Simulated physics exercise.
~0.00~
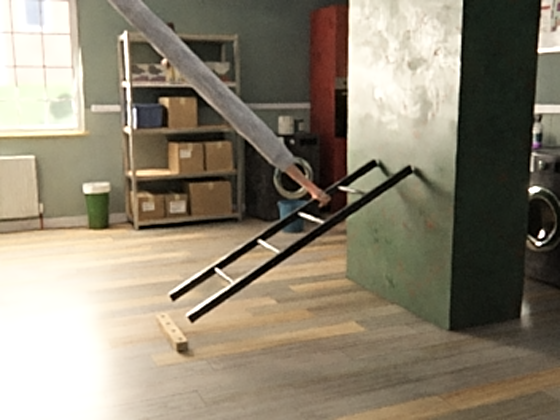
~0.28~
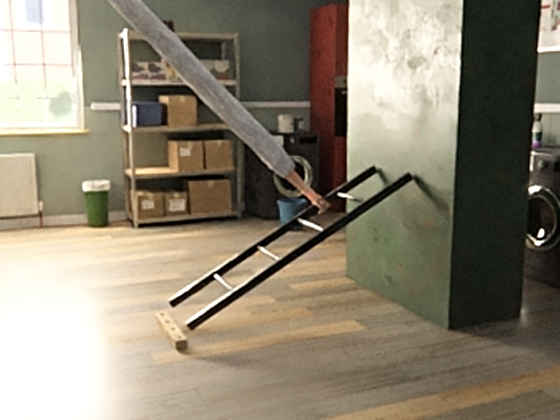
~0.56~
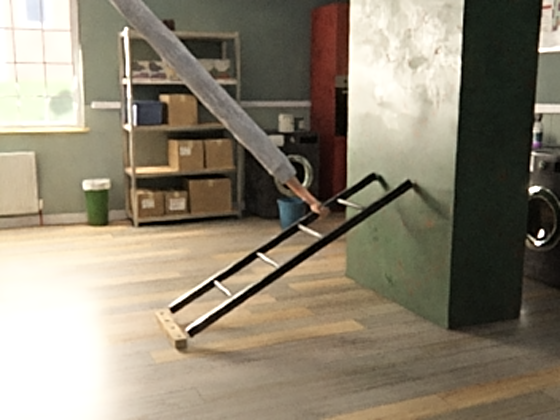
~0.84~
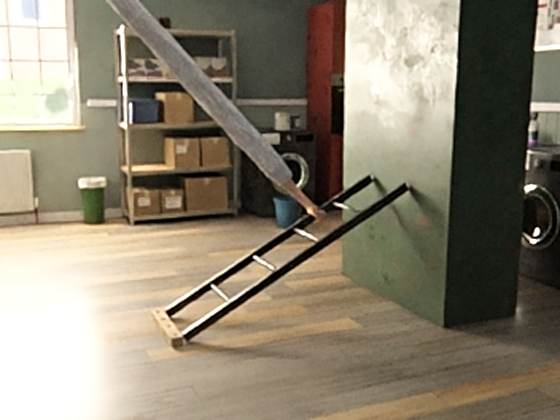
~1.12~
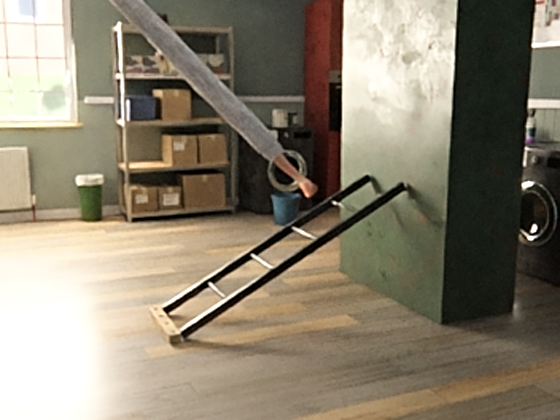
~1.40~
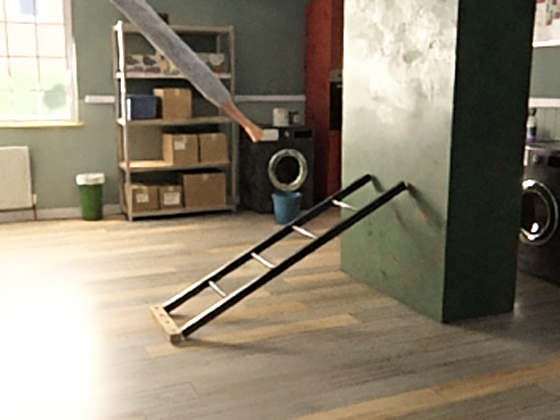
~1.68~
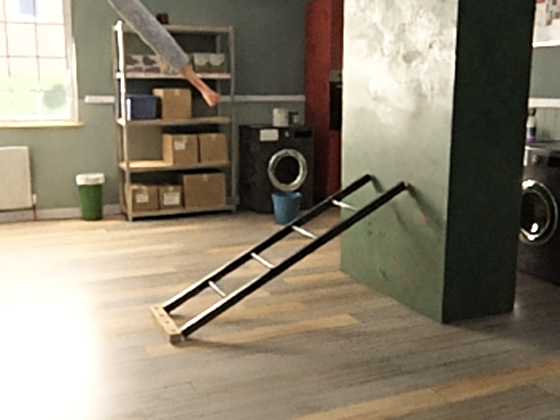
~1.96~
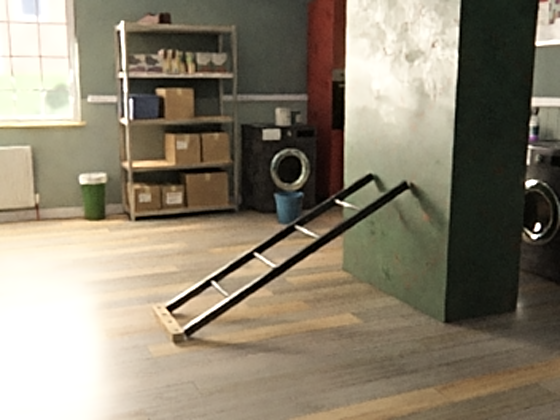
In this clip, an arm reaching in from the upper left lowers a black ladder slightly, its top leaning against a green pillar and its feet coming down at a wooden batten on the floor. The hand lets go and withdraws, and the ladder stays propped in place.
